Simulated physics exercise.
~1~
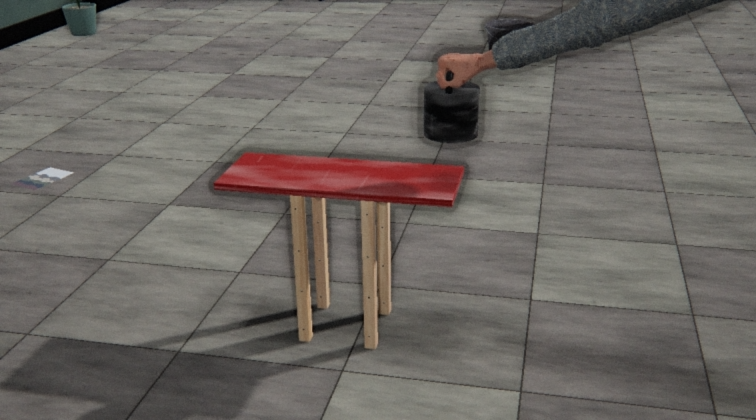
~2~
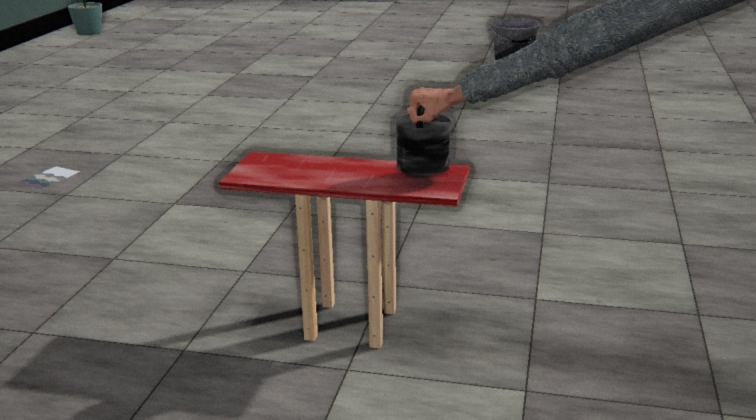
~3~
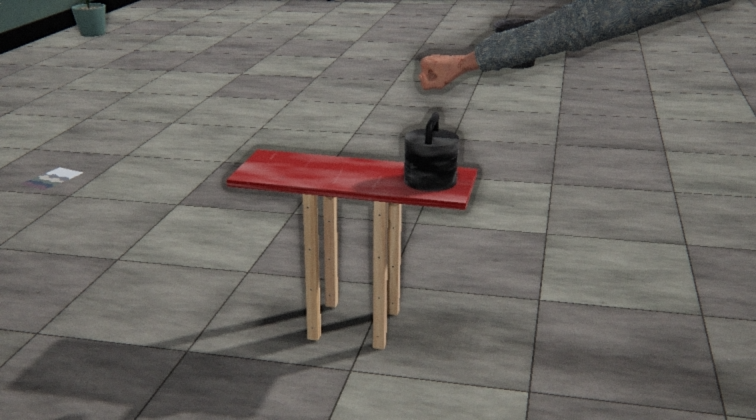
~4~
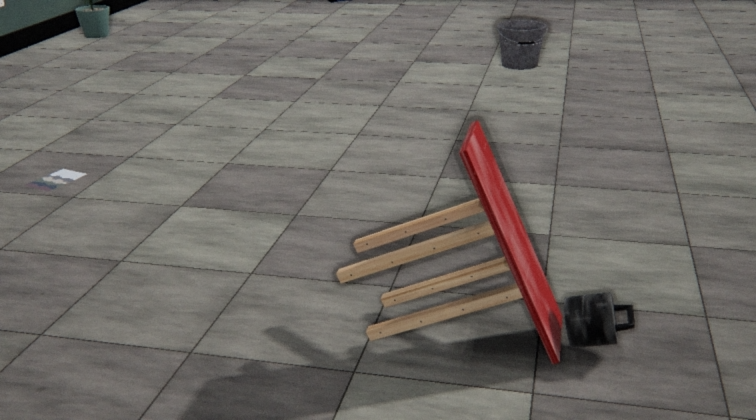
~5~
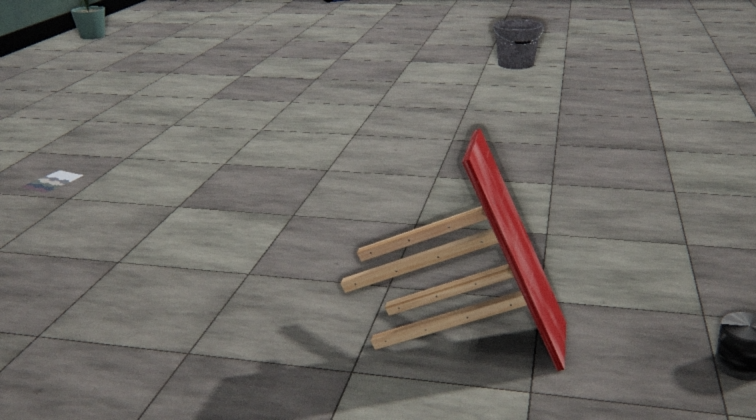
A black object with a handle was lowered by a hand onto the right end of a small red-topped table and released, then the table toppled over to the right and lay on its side while the object tumbled away across the floor.
